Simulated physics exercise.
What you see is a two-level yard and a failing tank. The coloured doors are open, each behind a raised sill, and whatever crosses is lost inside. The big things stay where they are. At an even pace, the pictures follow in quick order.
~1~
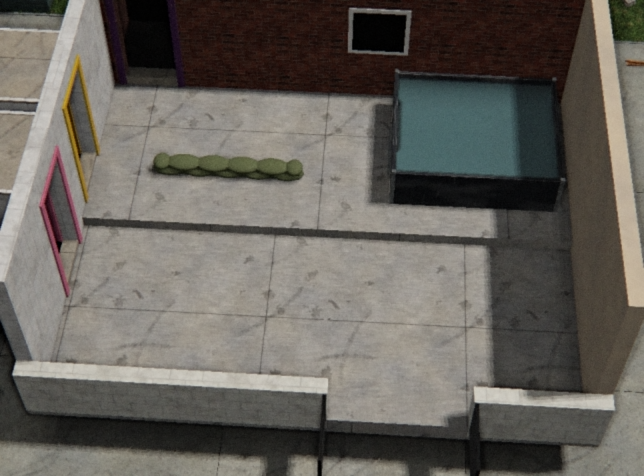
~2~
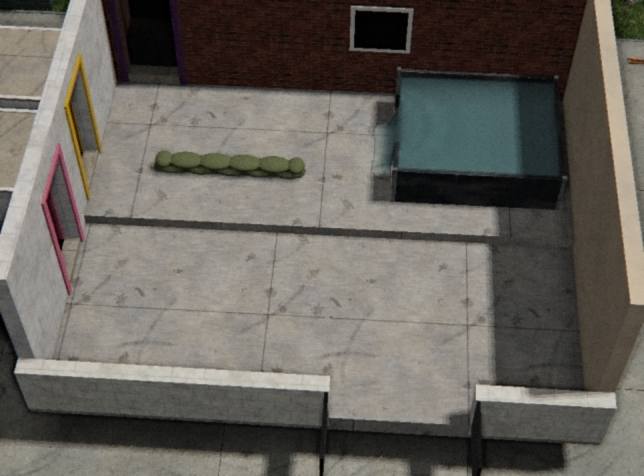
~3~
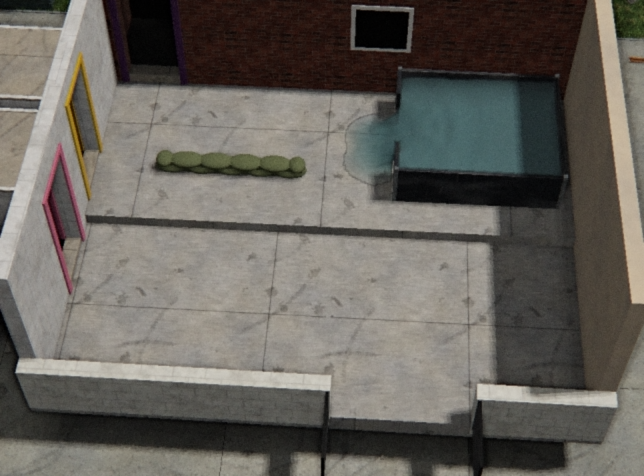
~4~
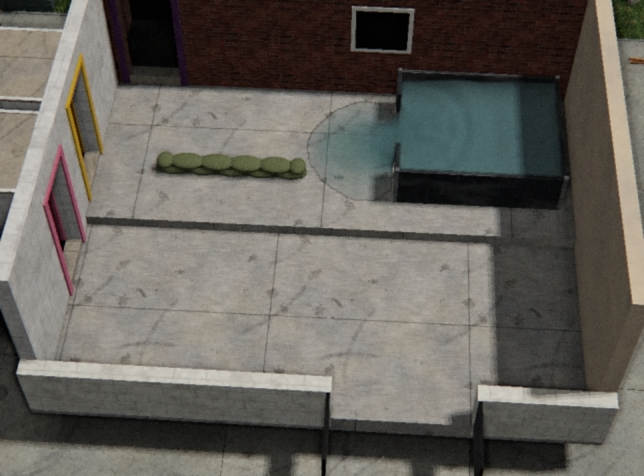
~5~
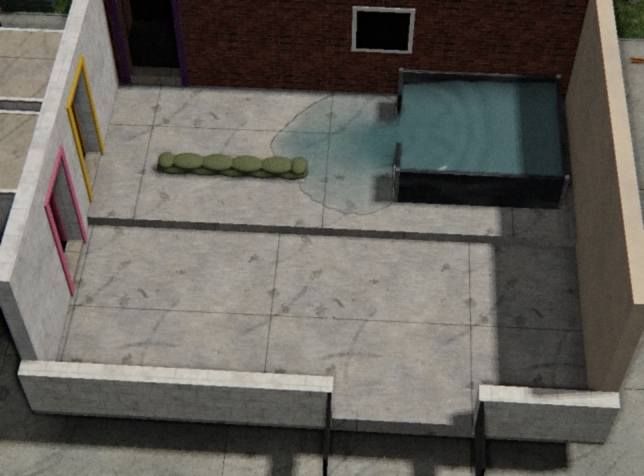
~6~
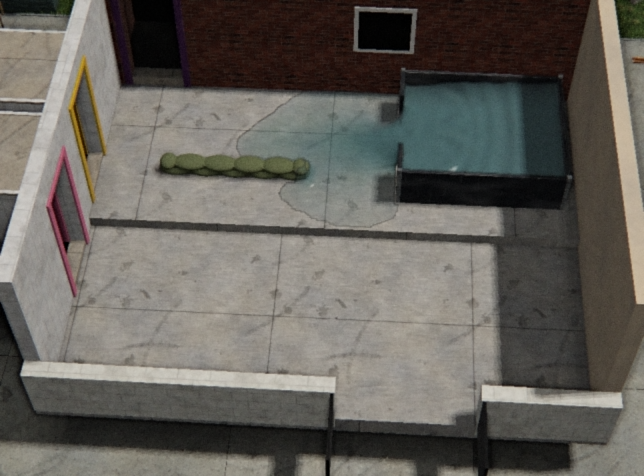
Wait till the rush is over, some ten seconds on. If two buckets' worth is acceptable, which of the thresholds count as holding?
The purple door does not count, the yellow door does not count, the pink door counts as holding.
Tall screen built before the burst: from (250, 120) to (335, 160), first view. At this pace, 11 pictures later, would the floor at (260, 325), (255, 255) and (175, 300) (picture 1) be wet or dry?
Lab note - spot 1 inundated, spot 2 inundated, spot 3 inundated.
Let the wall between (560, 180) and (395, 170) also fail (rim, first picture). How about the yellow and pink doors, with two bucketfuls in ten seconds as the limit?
I'd expect the yellow one to stay beneath the mark and the pink one to get past the mark.
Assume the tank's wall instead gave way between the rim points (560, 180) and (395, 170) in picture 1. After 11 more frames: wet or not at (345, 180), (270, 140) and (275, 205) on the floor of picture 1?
Taken one by one: Unaffected, then unaffected, then unaffected.
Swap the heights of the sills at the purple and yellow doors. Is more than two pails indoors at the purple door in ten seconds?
The purple door is overwhelmed.
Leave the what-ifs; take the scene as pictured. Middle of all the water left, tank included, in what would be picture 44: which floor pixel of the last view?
Close to (295, 193).
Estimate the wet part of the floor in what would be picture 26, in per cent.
I reckon 60 per cent or so.
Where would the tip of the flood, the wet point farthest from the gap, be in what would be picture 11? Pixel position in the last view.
Best guess: Near (103, 164).
A moment on, water covers 25 % of the floor; the purple door not reached, the yellow door not reached, the pink door not reached.
Next, water covers 40 % of the floor; the purple door wet at the sill, nothing in, the yellow door under two buckets in, the pink door not reached.
Then, water covers 60 % of the floor; the purple door over two buckets in, the yellow door over two buckets in, the pink door wet at the sill, nothing in.
Later, water covers 60 % of the floor; the purple door far over two buckets in, the yellow door far over two buckets in, the pink door wet at the sill, nothing in.
In the end, water covers 90 % of the floor; the purple door far over two buckets in, the yellow door far over two buckets in, the pink door wet at the sill, nothing in.
